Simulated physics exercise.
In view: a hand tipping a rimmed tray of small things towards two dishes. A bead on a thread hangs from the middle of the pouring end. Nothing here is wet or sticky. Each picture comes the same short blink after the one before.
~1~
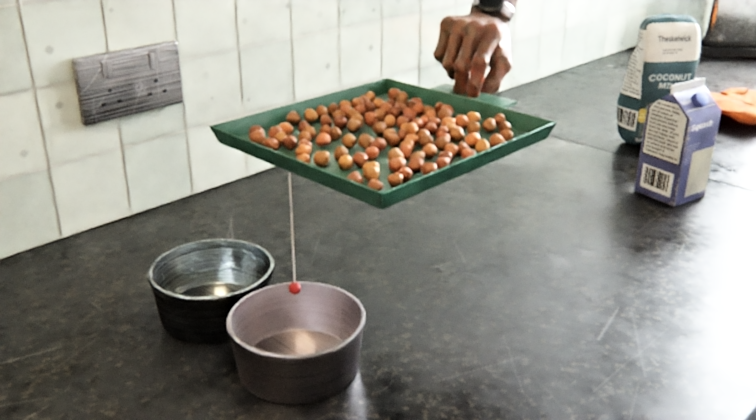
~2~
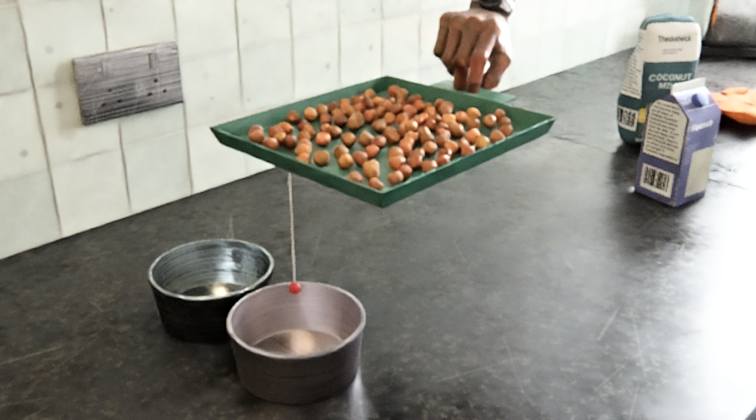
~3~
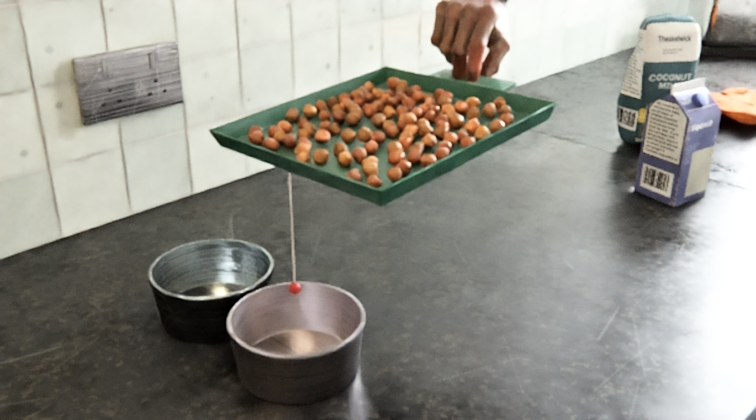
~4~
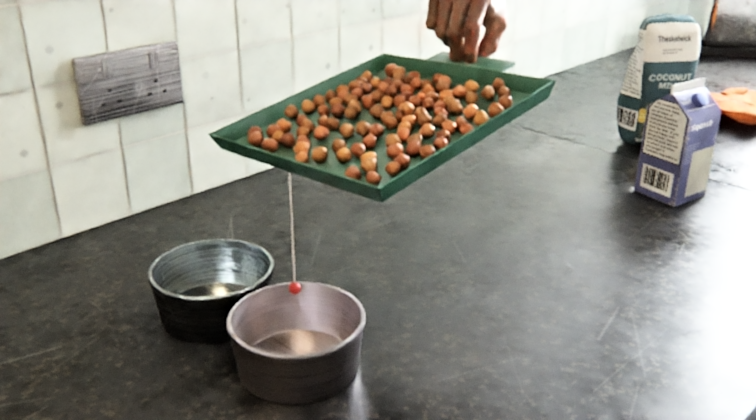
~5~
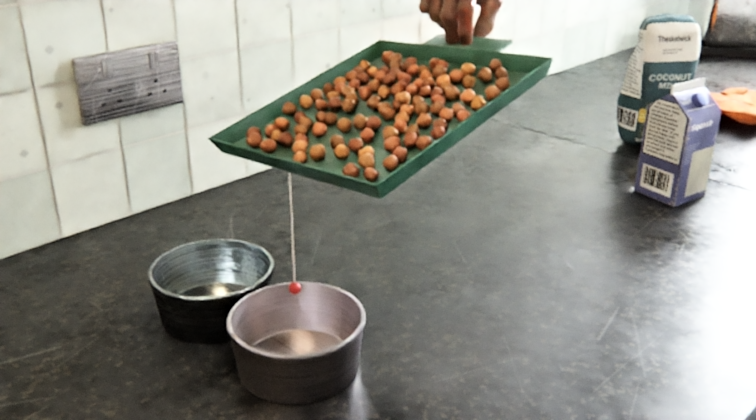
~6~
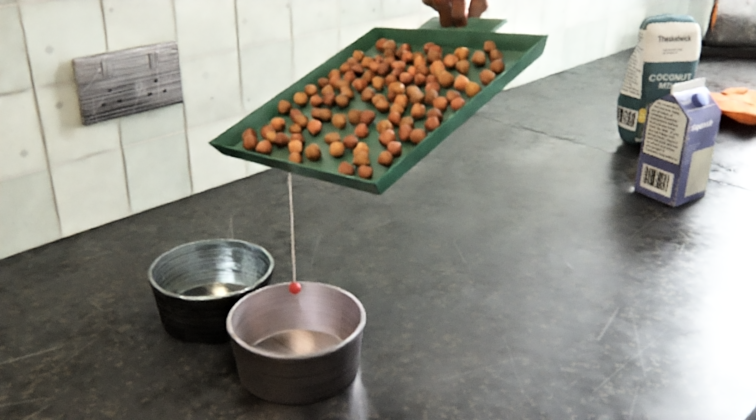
A hand grips the far edge of a dark green rimmed tray of brown hazelnuts above a dark kitchen counter, seen from slightly above by a still camera. Two round dishes sit below, a red bead hangs on a thread, and a carton and bag stand at right by pale tiles. The hand first holds nearly steady, then gradually raises the tray's far side, tilting its near edge lowest at the left corner.
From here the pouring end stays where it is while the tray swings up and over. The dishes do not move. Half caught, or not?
They take over half between them.
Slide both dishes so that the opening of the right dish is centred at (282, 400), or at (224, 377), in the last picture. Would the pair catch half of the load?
At the first place below a half, at the second not half.
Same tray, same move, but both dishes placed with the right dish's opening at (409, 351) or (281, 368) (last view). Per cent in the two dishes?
In turn 0 and 60 in a hundred.
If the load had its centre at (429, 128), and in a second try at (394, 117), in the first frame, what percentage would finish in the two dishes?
Roughly 80 per cent, and 80 per cent.
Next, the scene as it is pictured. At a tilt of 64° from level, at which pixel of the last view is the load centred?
Roughly at (266, 129).
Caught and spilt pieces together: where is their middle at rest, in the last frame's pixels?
Roughly at (220, 312).
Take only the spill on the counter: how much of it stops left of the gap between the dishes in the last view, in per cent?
About 100 per cent.
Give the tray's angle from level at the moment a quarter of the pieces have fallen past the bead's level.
At about 85°.
Just after the last frame, tray tipped steeply; almost all on the tray; about a tenth in the air.
A moment on, tray tipped past a quarter turn; about a tenth on the tray; roughly a quarter in the right dish; roughly half in the left dish; about a tenth outside both; about a tenth in the air.
Further on, tray tipped past a quarter turn; roughly a quarter in the right dish; roughly two thirds in the left dish; about a tenth outside both.
When it is over, tray tipped past a quarter turn; roughly a quarter in the right dish; roughly two thirds in the left dish; about a tenth outside both.
